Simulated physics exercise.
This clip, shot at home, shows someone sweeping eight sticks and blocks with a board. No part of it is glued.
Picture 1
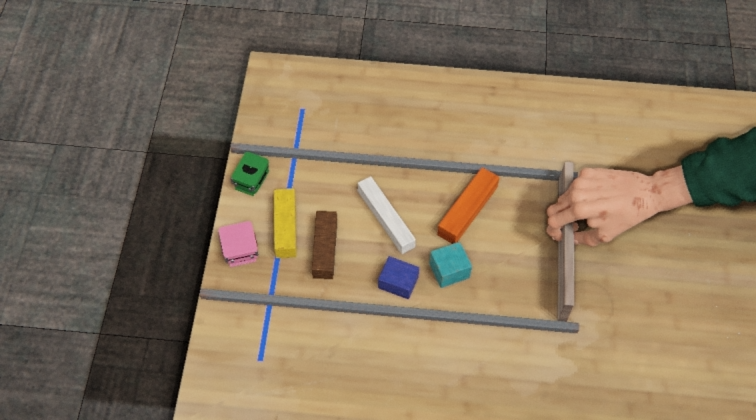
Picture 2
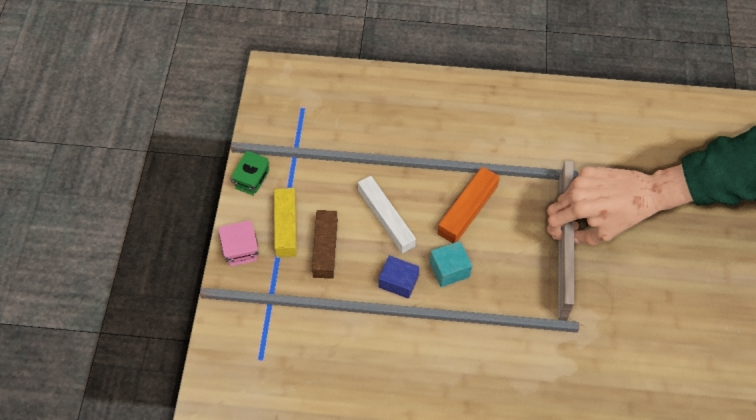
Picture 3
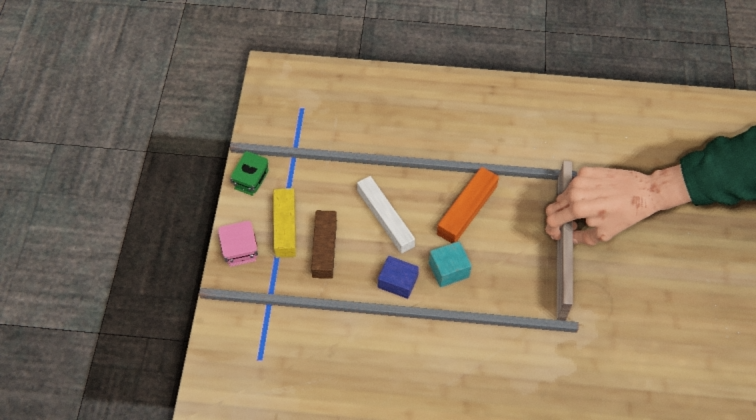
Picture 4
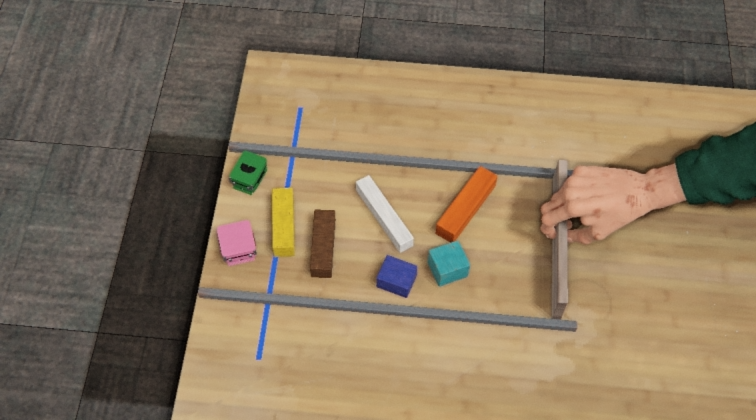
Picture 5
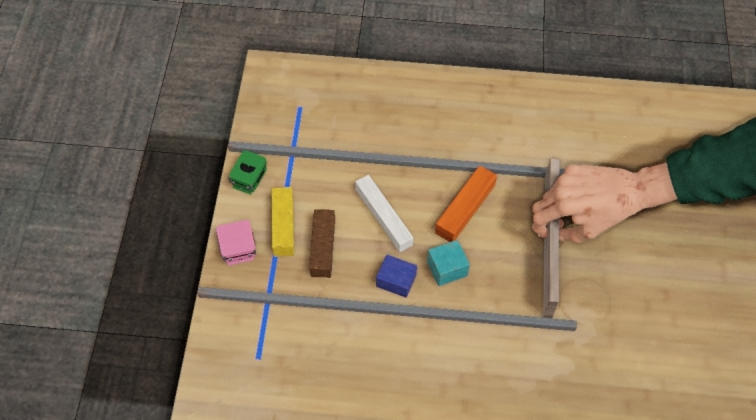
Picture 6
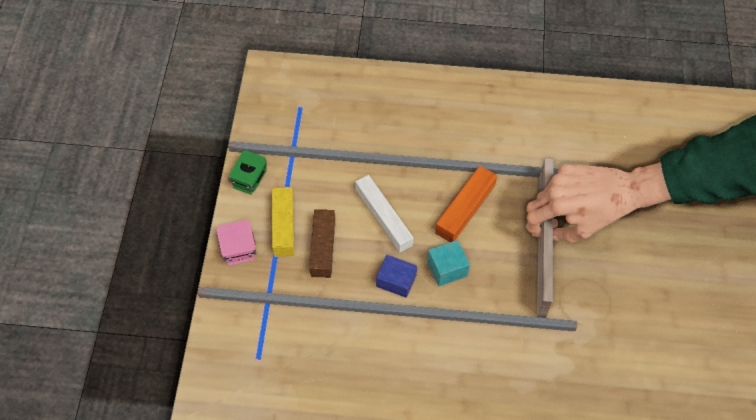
A hand slides an upright board slightly left between two grey rails, while the scattered colourful blocks ahead of it stay still.
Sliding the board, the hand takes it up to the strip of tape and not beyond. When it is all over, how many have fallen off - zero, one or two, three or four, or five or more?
Fallen: A single one or a pair.
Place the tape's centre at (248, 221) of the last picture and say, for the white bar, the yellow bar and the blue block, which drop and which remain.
OK, so the white bar stays where it is, the yellow bar comes off, and the blue block? It stays where it is.
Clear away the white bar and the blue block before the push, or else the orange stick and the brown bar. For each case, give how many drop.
First 1, then 1.
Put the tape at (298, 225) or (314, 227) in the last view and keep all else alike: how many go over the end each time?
Respectively 1 and 0.
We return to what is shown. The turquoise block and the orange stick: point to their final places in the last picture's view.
The turquoise block finishes at (261, 240); the orange stick finishes at (275, 189).
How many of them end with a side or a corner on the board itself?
The number is 3.
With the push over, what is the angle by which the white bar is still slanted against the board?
It works out to near 0°.
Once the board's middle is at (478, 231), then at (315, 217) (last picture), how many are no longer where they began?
So 1, and at the other place 7.
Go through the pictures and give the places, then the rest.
The first picture shows green case (251, 175); pink case (239, 244); yellow bar (285, 223); board (566, 240); tape (283, 225).
The second picture shows pink case (239, 244); board (566, 239).
The third picture shows yellow bar (285, 223); turquoise block (450, 264).
The fourth picture shows green case (249, 173); brown bar (323, 243).
The fifth picture shows pink case (237, 243); orange stick (466, 204).
The sixth picture shows green case (249, 173); pink case (237, 243); yellow bar (283, 222); board (545, 237); tape (281, 224).
Soon after, none off yet; green case at rest near (249, 173); pink case at rest near (237, 243); yellow bar at rest near (283, 222).
At rest, the number that fall off is one or two; fallen, pink case.
